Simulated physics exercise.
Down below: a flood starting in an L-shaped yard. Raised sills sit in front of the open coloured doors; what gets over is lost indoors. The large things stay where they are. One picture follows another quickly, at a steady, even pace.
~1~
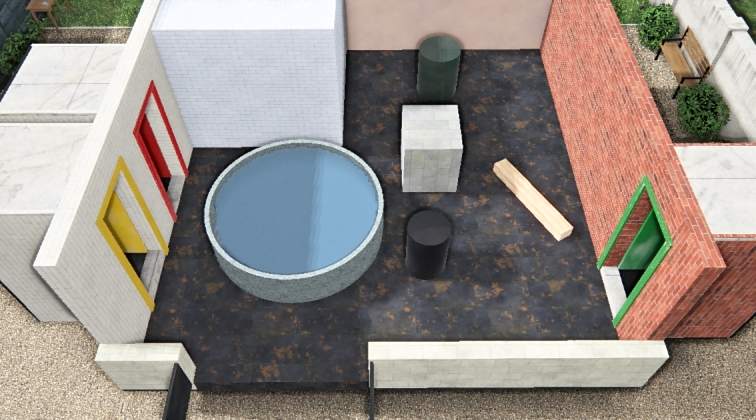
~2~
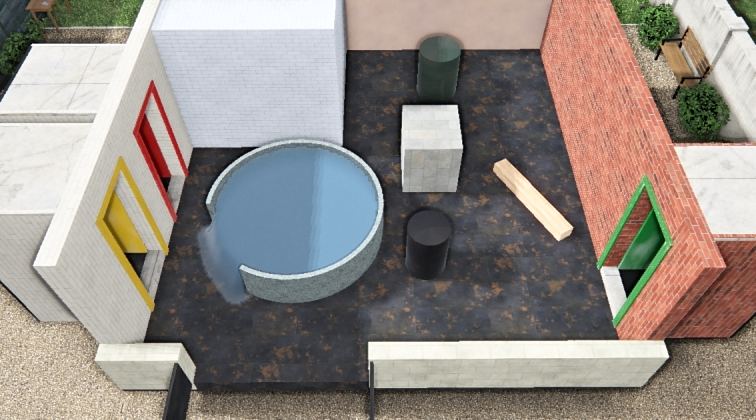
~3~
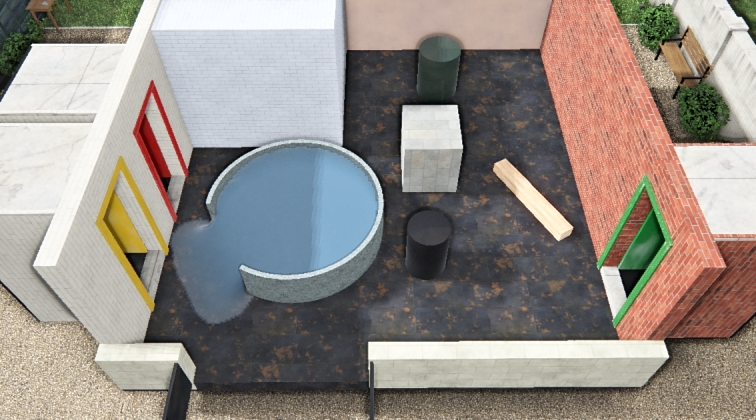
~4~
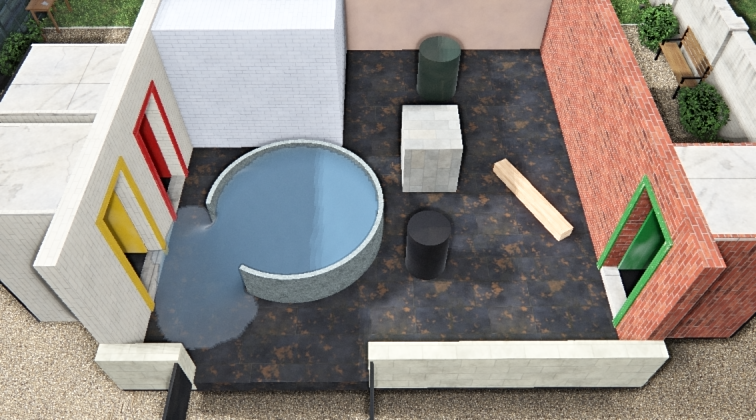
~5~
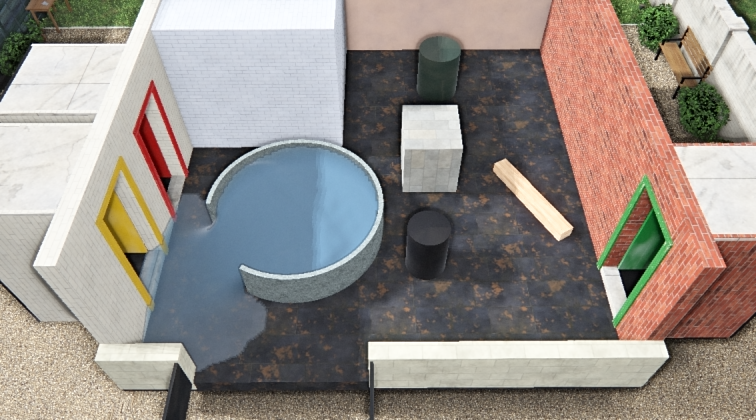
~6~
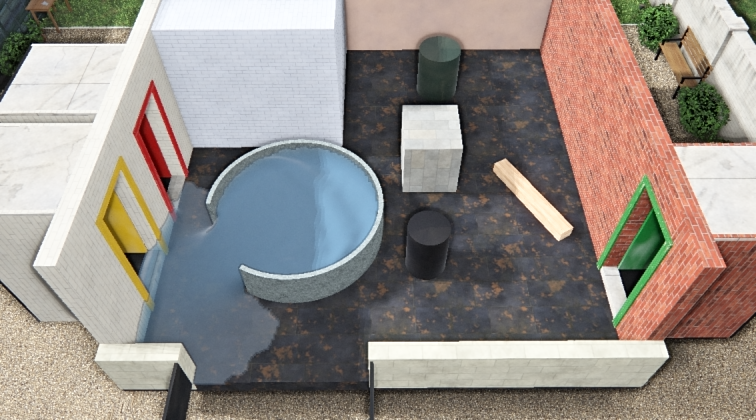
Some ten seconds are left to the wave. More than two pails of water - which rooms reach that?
Result: I predict the red door will overshoot two buckets; I predict the green door will remain at two buckets or below; I predict the yellow door will overshoot two buckets.
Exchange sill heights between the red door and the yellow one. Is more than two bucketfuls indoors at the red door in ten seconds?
That way the red one stays in check.
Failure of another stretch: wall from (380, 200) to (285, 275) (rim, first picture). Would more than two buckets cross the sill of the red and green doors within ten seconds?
The red door stays below the mark and the green door tops the mark.
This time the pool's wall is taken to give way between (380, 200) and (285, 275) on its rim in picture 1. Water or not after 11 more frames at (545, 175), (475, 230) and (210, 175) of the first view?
In turn: Untouched, swamped, untouched.
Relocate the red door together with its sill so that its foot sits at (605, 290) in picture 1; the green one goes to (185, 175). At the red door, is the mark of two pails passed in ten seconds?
One by one: Red passes that mark.
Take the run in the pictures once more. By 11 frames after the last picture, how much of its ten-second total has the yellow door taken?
I'd put it at about 50 per cent.
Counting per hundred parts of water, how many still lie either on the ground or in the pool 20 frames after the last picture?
My reckoning gives about 80 %.
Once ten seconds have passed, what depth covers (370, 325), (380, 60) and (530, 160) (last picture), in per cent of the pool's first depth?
The depth comes out near 6, 0 and 2 per cent.
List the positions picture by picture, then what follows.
In the first picture, still water in the round tank at (295, 206).
In the second picture, the front is at (205, 231), out from the gap at (221, 256).
In the third picture, water pours out at (222, 257) and has run to (179, 234).
In the fourth picture, water pours out at (222, 257) and has run to (193, 343).
In the fifth picture, water pours out at (222, 257) and has run to a hidden place.
In the sixth picture, water pours out at (222, 257) and has run to a hidden place.
A moment on, water covers 15 % of the floor; the red door under two buckets in, the green door not reached, the yellow door far over two buckets in.
Next, water covers 25 % of the floor; the red door under two buckets in, the green door not reached, the yellow door far over two buckets in.
Then, water covers 40 % of the floor; the red door under two buckets in, the green door not reached, the yellow door far over two buckets in.
Later, water covers 50 % of the floor; the red door under two buckets in, the green door under two buckets in, the yellow door far over two buckets in.
In the end, water covers 75 % of the floor; the red door over two buckets in, the green door under two buckets in, the yellow door far over two buckets in.
